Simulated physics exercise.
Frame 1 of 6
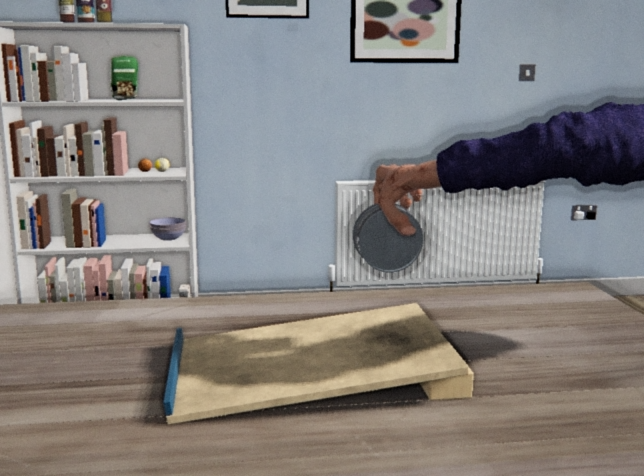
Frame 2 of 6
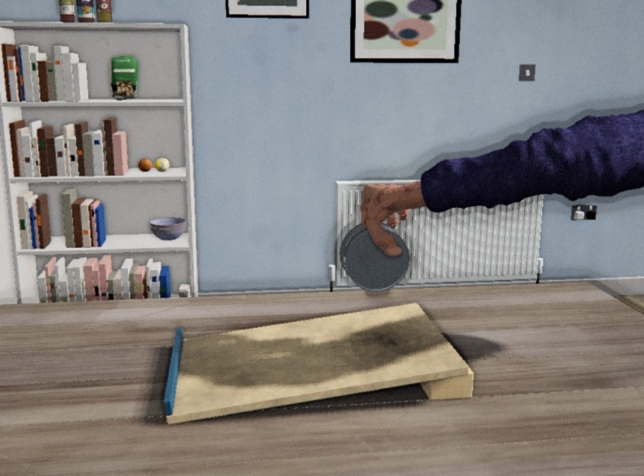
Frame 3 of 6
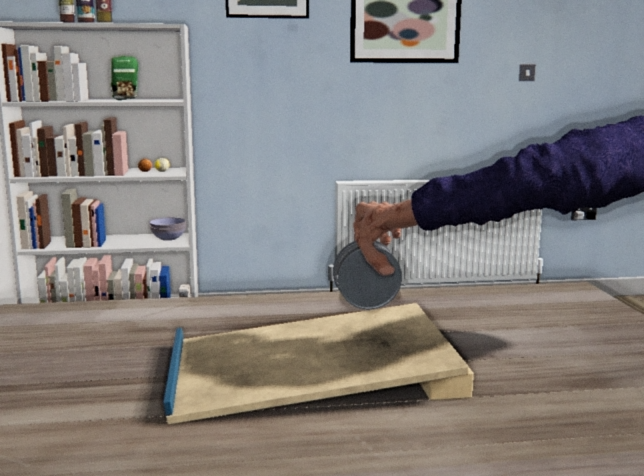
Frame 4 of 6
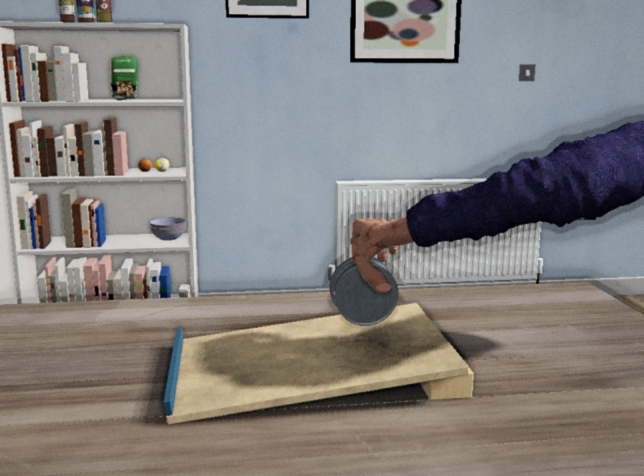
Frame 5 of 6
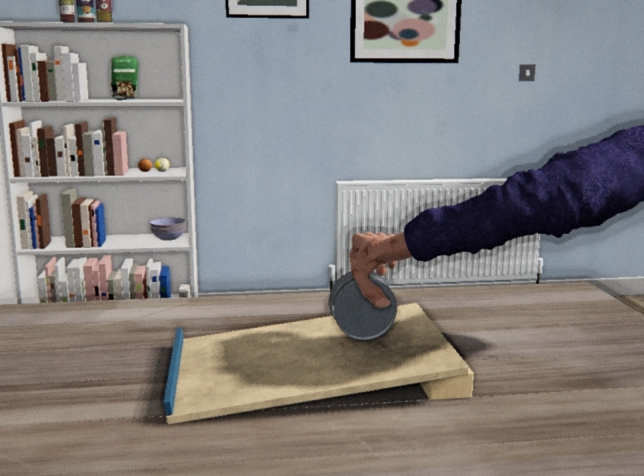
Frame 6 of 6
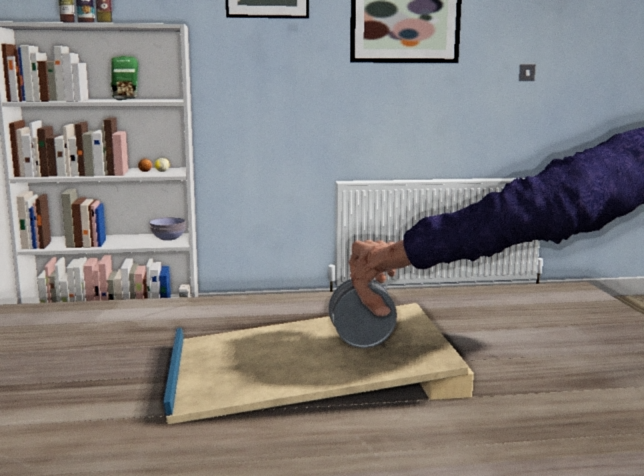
The clip shows a hand in a dark purple sleeve holding a round grey tub above a propped-up wooden board with a blue strip at its left end, then lowering it, drifting slightly left, onto the board's sloping surface.
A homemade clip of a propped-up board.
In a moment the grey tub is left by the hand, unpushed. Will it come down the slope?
Yes, it comes down.
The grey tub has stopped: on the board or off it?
Grey tub - still on top.
Then, 0.60 s after the last picture, grey tub rolled about its own width near (314, 320).
Then, 0.90 s after the last picture, grey tub rolled well along near (237, 332).
Then, 1.40 s after the last picture, grey tub rolled well along near (219, 335).
At rest, moved from the start, grey tub. Seen from the same camera at the end, grey tub near (201, 338). The grey tub runs down the board.
